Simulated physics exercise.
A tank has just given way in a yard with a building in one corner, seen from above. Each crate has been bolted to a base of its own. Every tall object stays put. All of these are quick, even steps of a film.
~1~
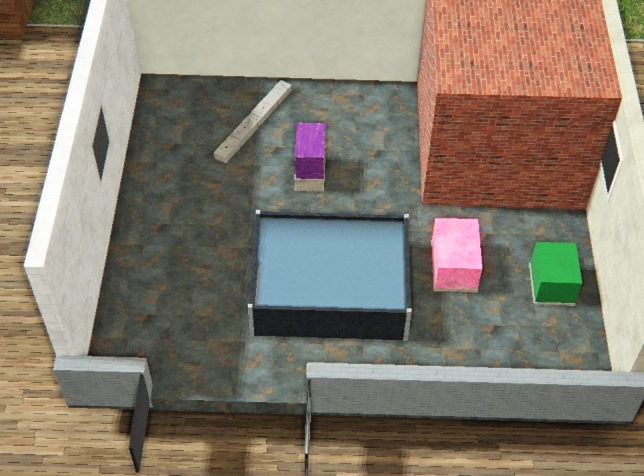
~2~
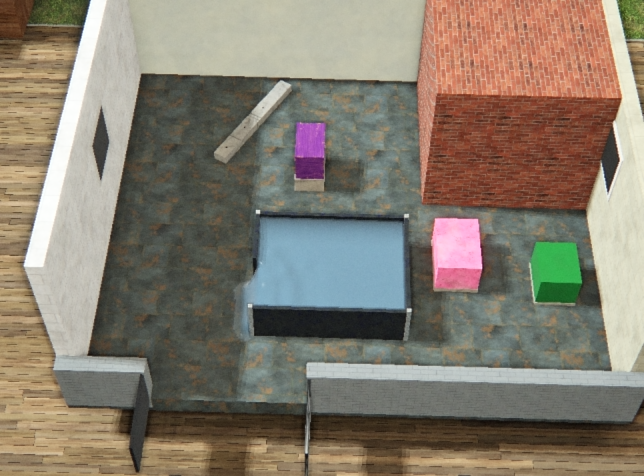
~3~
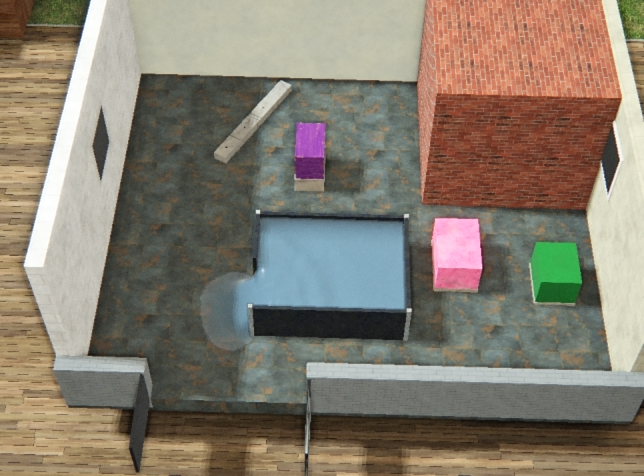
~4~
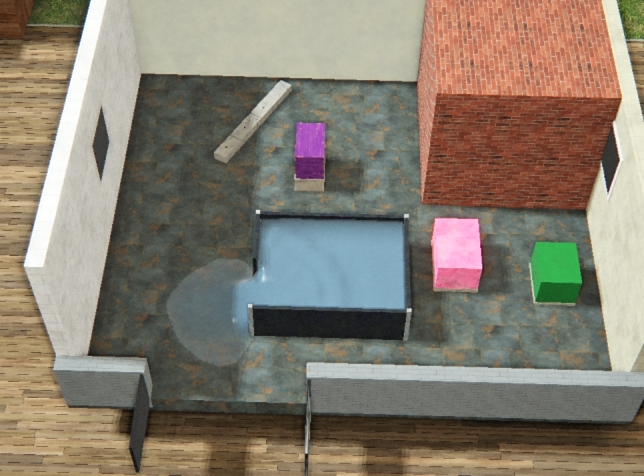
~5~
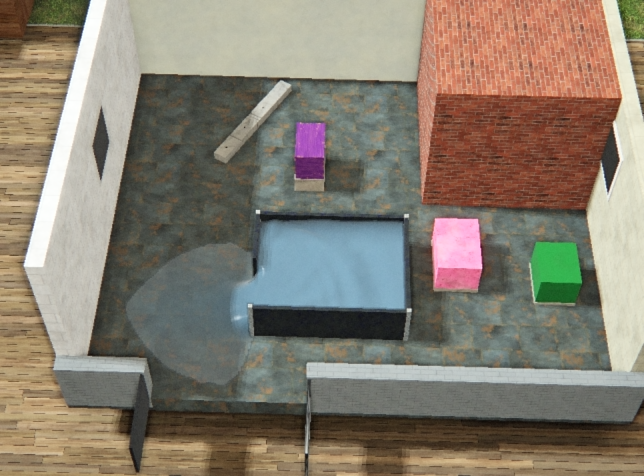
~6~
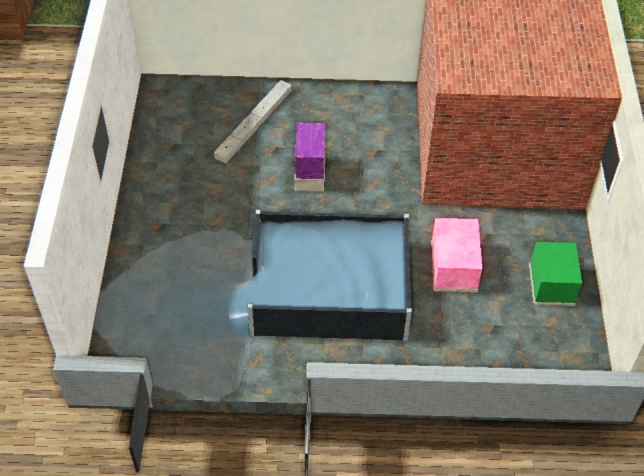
In a walled yard with a brick building in one corner, water poured from the left side of a dark-sided tank and spread leftward across the floor in a widening, rounded sheet.
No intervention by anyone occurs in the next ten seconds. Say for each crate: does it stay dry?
Green crate: Yes, it stays dry; purple crate: Yes, it stays dry; pink crate: Yes, it stays dry.
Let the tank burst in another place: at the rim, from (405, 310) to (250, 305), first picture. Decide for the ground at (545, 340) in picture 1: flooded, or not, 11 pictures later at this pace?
I reckon it ends up drenched.
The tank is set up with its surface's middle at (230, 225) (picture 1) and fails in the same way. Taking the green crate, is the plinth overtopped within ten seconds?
Green crate: Flooded.
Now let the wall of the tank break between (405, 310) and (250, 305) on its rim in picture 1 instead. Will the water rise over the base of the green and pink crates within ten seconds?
In my view the green crate gets reached, and the pink crate gets reached.
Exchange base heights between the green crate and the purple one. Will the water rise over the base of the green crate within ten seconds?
Verdict on the green crate: It is not reached.
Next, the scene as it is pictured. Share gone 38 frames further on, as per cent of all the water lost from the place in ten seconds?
Around 65 percent.
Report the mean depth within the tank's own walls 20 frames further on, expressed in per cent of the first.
About 48 per cent.
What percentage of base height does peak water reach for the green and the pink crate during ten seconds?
0 and 50 %, roughly.
A moment on, water covers 20 % of the floor; the green crate not reached, the purple crate not reached, the pink crate not reached.
Next, water covers 20 % of the floor; the green crate not reached, the purple crate not reached, the pink crate not reached.
Then, water covers 35 % of the floor; the green crate not reached, the purple crate not reached, the pink crate not reached.
Later, water covers 50 % of the floor; the green crate not reached, the purple crate water round its plinth, the pink crate not reached.
In the end, water covers 65 % of the floor; the green crate stayed above the water, the purple crate stayed above the water, the pink crate stayed above the water.
